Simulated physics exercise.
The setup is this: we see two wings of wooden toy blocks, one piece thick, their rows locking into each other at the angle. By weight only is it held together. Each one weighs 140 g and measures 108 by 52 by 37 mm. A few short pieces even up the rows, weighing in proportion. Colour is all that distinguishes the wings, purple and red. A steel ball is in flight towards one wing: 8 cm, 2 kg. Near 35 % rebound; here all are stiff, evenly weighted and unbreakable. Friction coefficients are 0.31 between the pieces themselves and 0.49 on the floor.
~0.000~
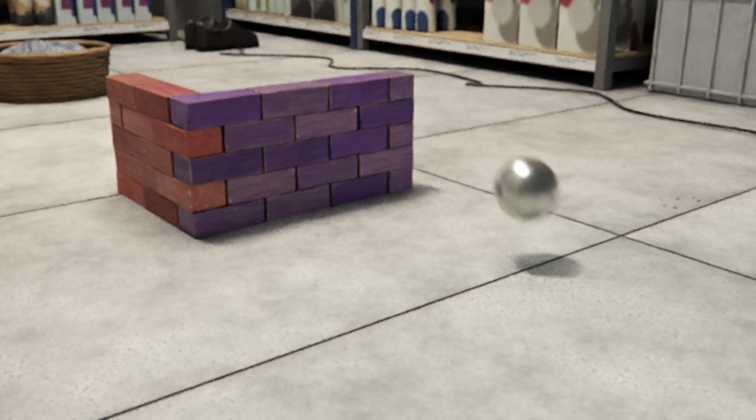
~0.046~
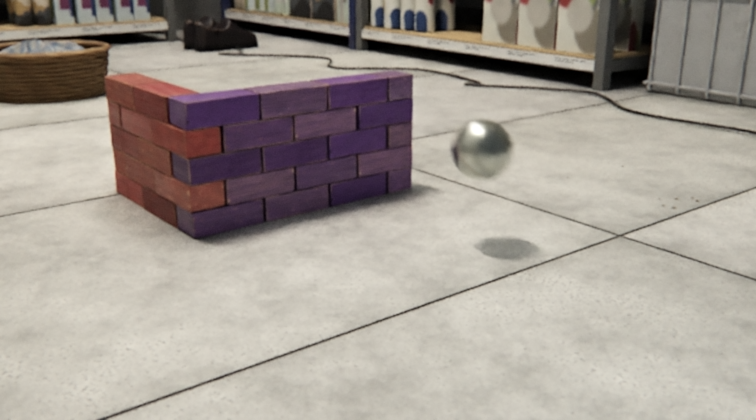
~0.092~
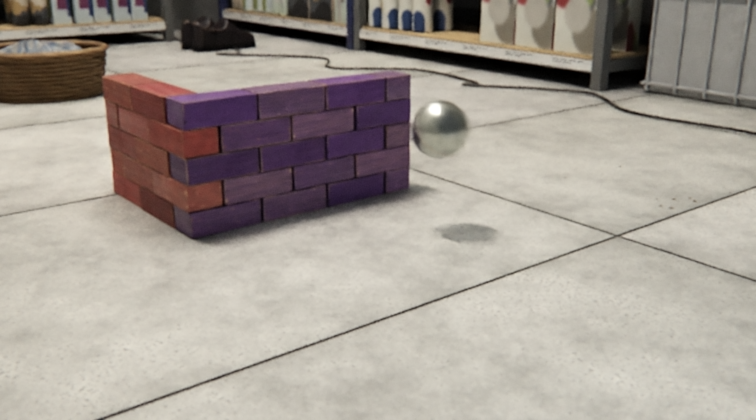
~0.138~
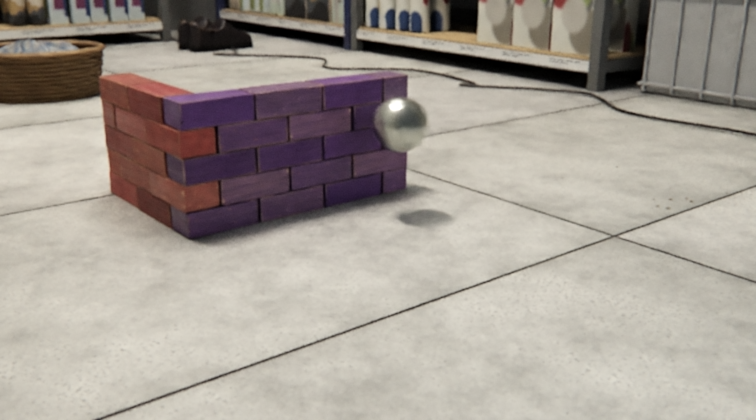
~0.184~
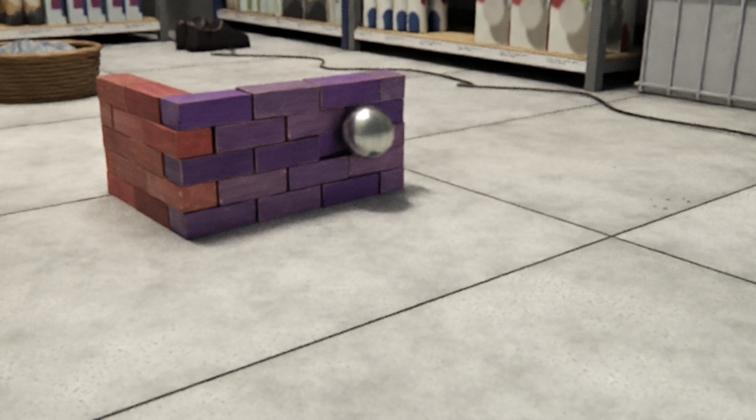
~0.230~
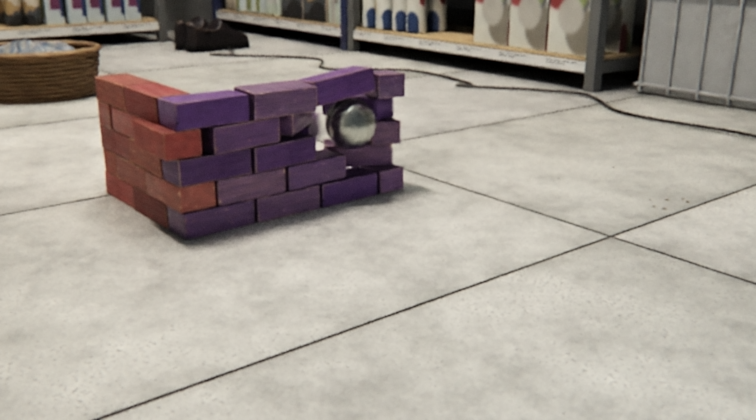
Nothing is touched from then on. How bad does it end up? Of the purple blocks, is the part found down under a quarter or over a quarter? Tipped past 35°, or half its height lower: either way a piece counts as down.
The part found down is over a quarter.
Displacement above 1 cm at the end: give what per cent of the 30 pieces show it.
30 percent.
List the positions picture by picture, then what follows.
In the first picture (we follow the side turned to the camera; the camera pans a little), ball (527, 190) 28 cm from contact, 1.9 m/s; top purple block (225, 112); top red block (150, 104); no piece has moved.
The second picture shows ball (482, 150) 20 cm from contact, 1.7 m/s; top purple block (224, 112).
The third picture shows ball (440, 129) 13 cm from contact, 1.6 m/s; top purple block (222, 112).
The fourth picture shows ball (400, 125) 52 mm from contact, 1.7 m/s; top purple block (219, 112).
The fifth picture shows ball (367, 133) after contact, 1.3 m/s; top purple block (216, 113); steepest lean 3°, the block at (351, 94); 4 stirred so far.
The sixth picture shows ball (351, 124) after contact, 0.8 m/s; top purple block (214, 113); top red block (140, 105); steepest lean 8°, the block at (346, 87); 9 stirred so far.
Around 0.29 s, ball still moving; 2 of the 18 purple blocks down (2 of 30 in all colours); top purple block displaced 5 mm.
Around 0.34 s, ball still moving; 7 of the 18 purple blocks down (7 of 30 in all colours); top purple block displaced 5 mm.
Around 0.88 s, ball still moving; 8 of the 18 purple blocks down (8 of 30 in all colours); top purple block displaced 6 mm.
Finally (1.5 s), ball rolling away; 8 of the 18 purple blocks down (8 of 30 in all colours); top purple block displaced 6 mm; top red block unmoved. That is 44 per cent. Seen by the last camera, middles, top purple block near (202, 110), top red block near (158, 103).
